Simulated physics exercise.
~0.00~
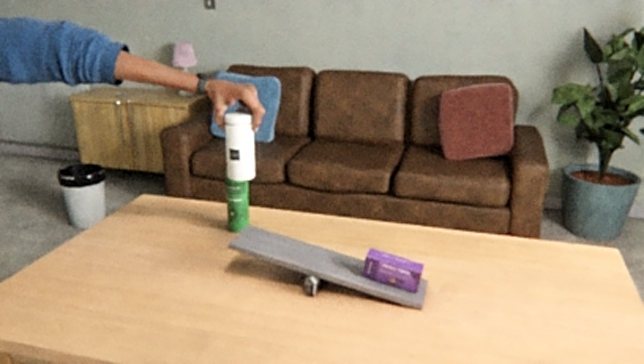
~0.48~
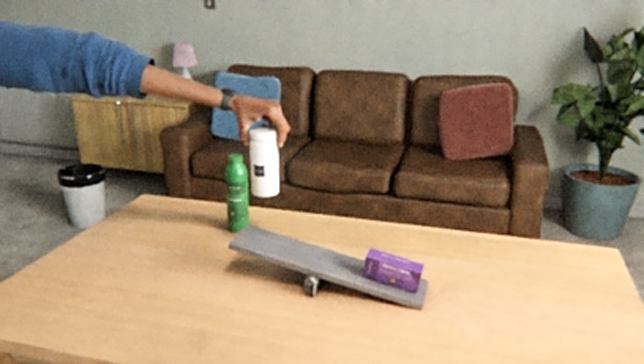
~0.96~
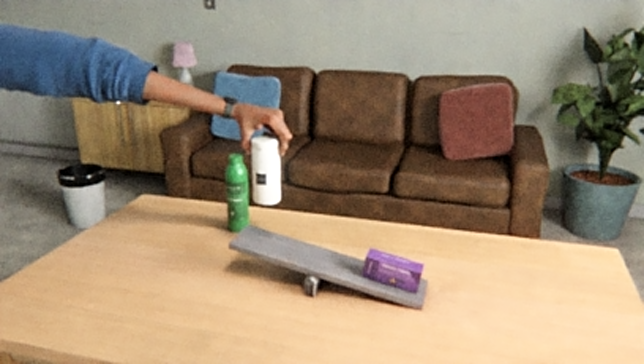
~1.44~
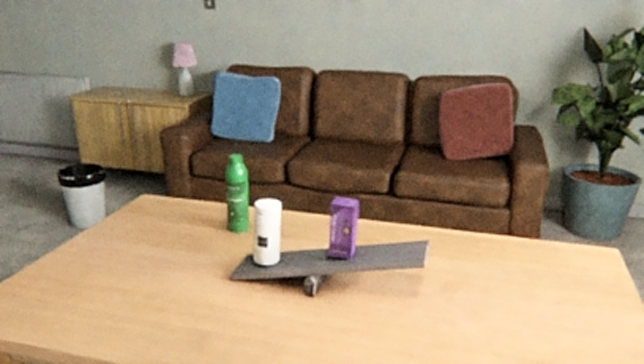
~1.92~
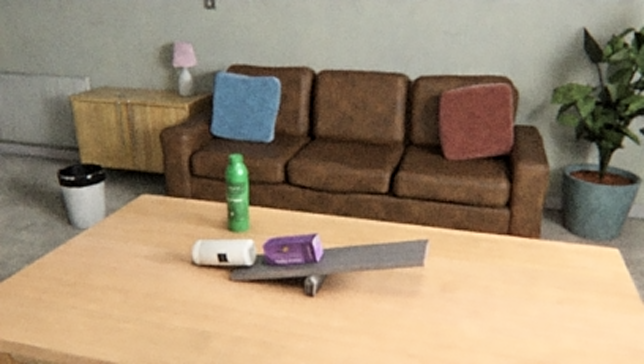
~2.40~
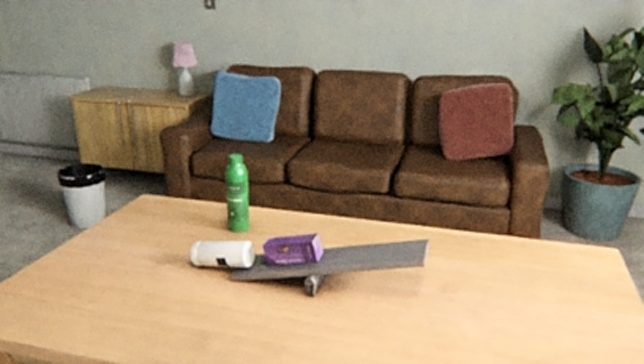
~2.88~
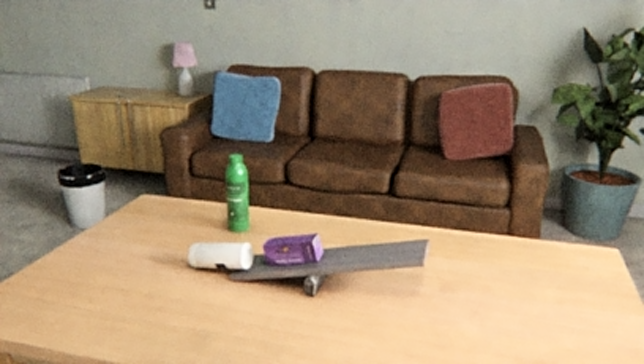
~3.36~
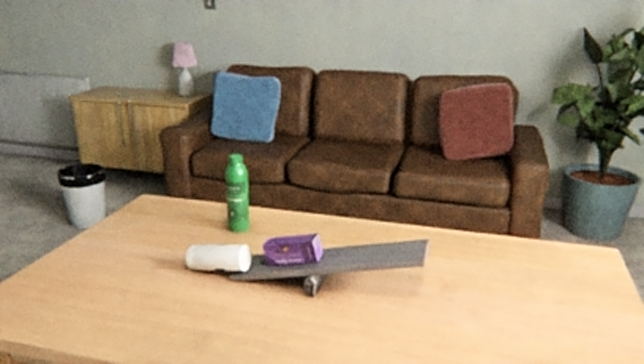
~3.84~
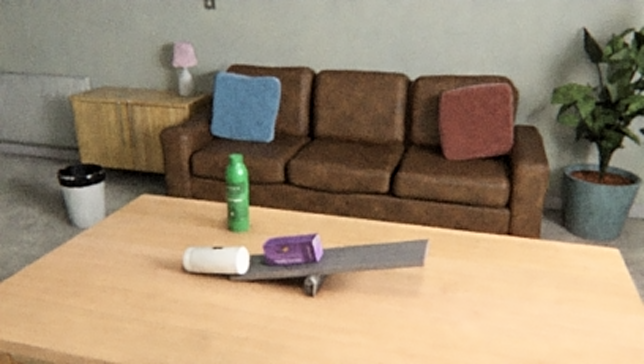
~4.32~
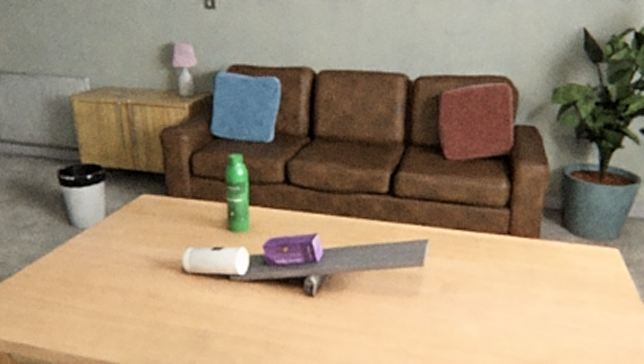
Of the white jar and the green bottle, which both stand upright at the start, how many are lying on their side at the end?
One of them is lying on its side at the end, the white jar, while the green bottle is still standing.
In the video, a hand lowers a white jar onto the raised left end of a grey plank beside a green bottle, and the plank swings over, tossing a purple packet leftward. The jar topples, ending on its side near the overturned packet.
